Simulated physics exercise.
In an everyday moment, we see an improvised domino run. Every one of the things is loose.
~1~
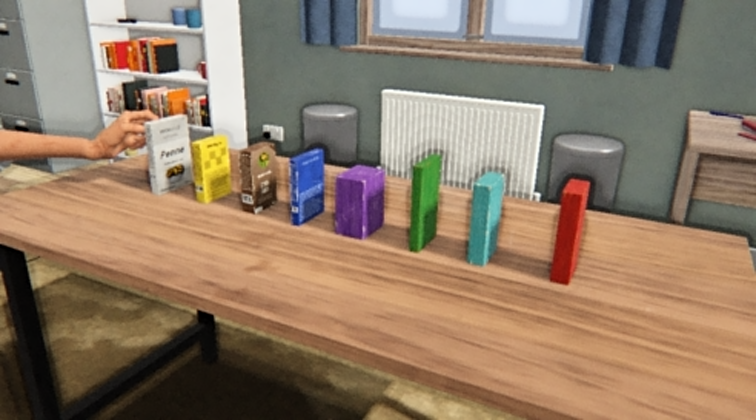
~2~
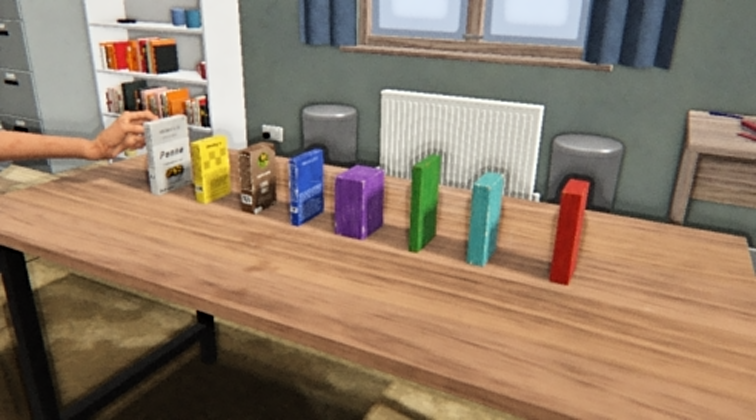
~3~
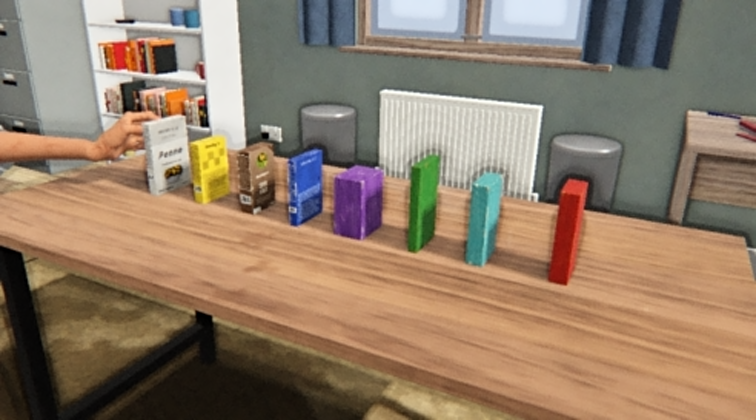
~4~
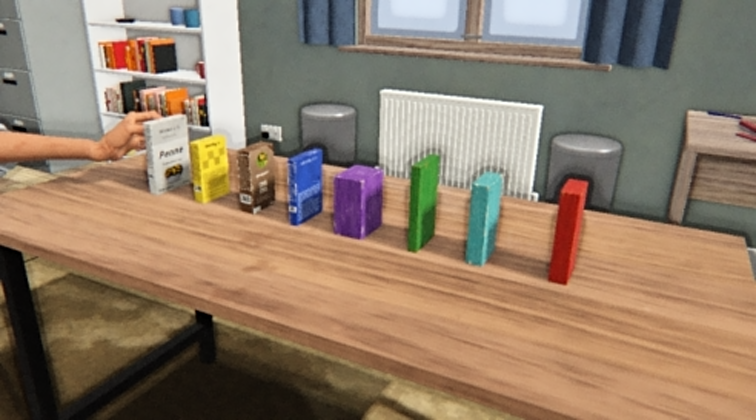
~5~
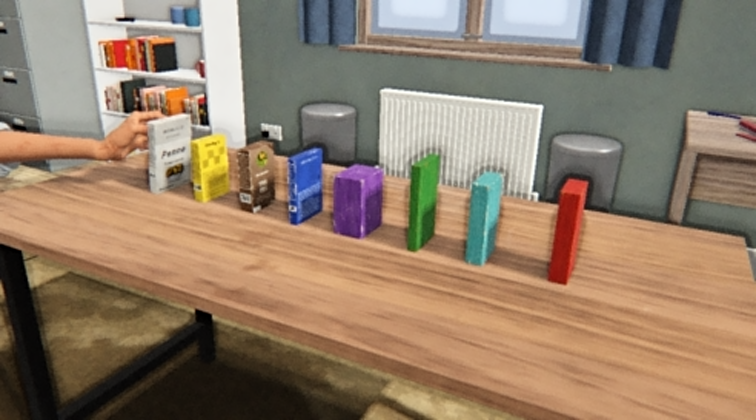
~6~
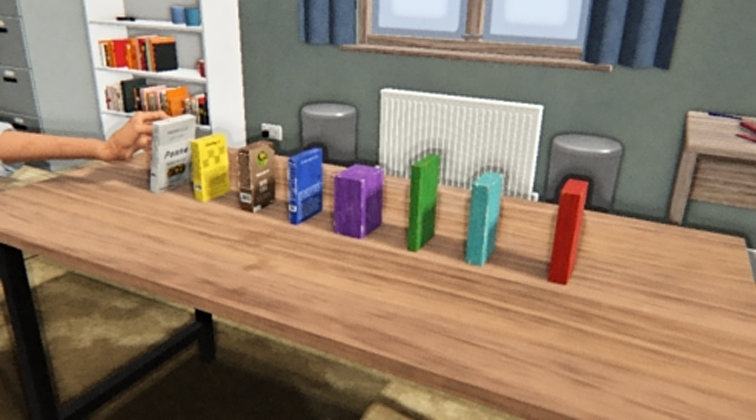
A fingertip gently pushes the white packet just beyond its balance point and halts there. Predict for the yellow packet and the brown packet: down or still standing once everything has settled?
My prediction: The yellow packet is knocked down. The brown packet is knocked down.
Then, 0.30 s later than the last frame, white packet 62° over; yellow packet tilted by 32° near (224, 172).
Then, 0.50 s later than the last frame, white packet 75° over; yellow packet tilted by 65° near (237, 185); brown packet tilted by 29° near (270, 179).
Then, 0.70 s later than the last frame, white packet 78° over; yellow packet tilted by 75° near (240, 189); brown packet tilted by 72° near (288, 197); blue packet tilted by 40°.
When it is over, lying over on the table, yellow packet and brown packet; left askew, blue packet; the other 3 as before. End places, in pixels of the last picture, yellow packet near (239, 189), brown packet near (286, 197).
